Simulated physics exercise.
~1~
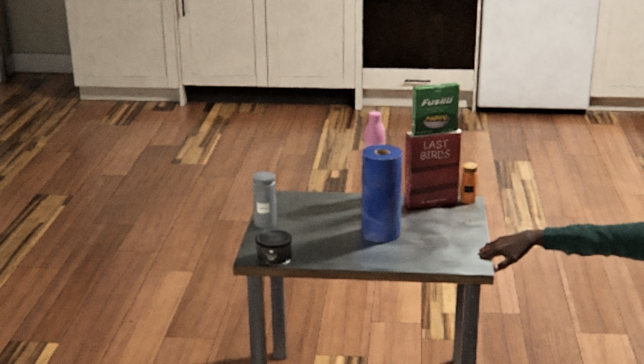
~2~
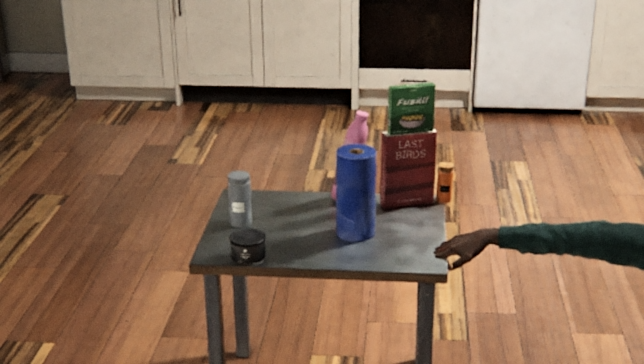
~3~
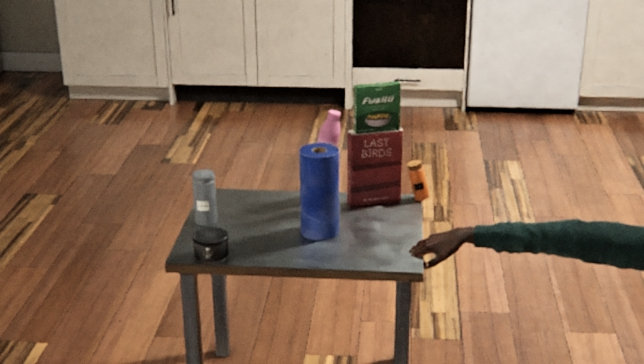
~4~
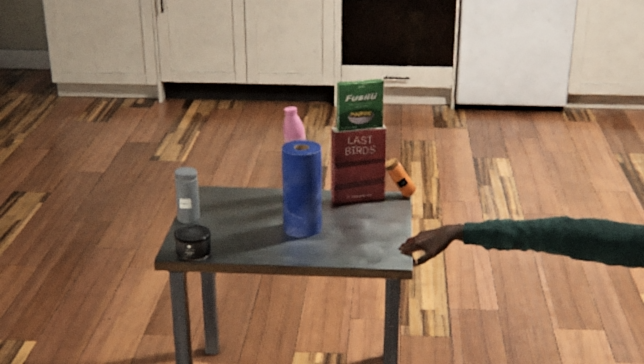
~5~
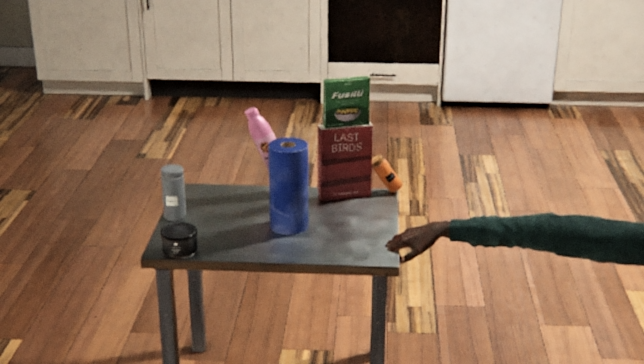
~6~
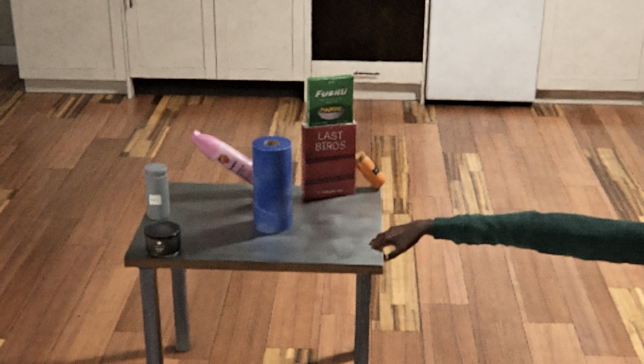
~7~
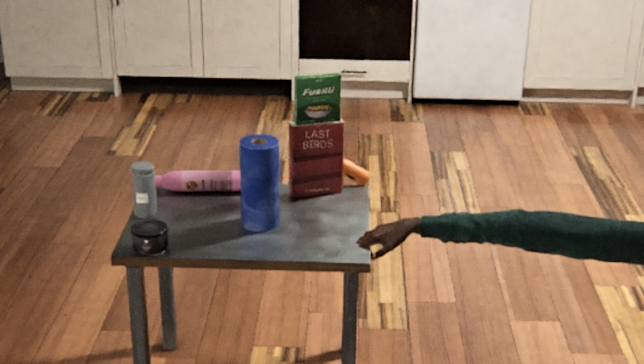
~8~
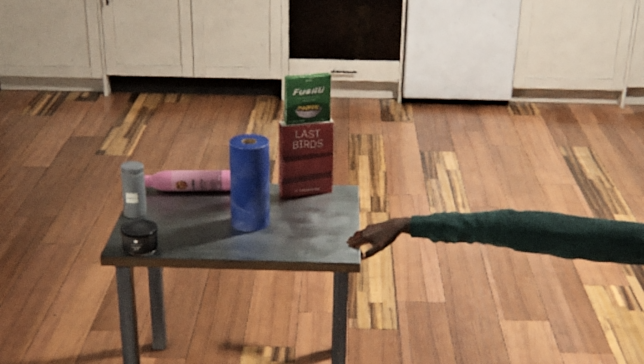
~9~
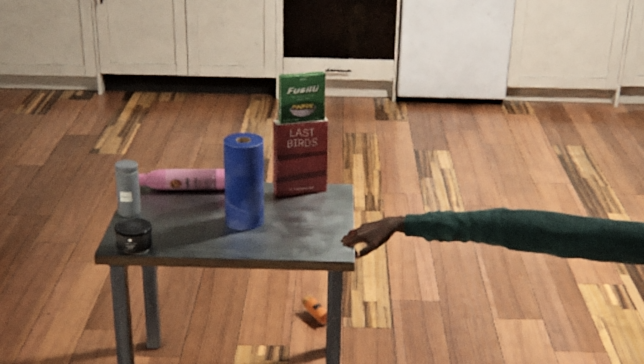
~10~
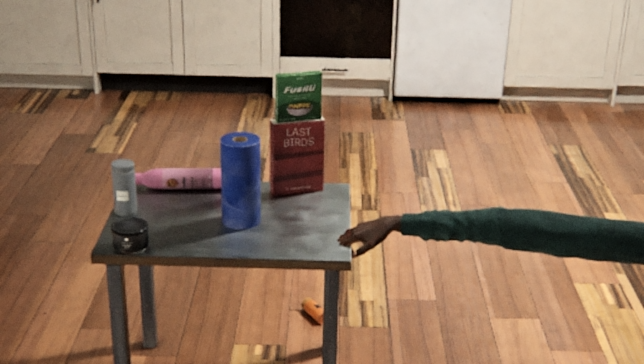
A hand drags the table left, toppling the pink bottle and sending the orange shaker to the floor.
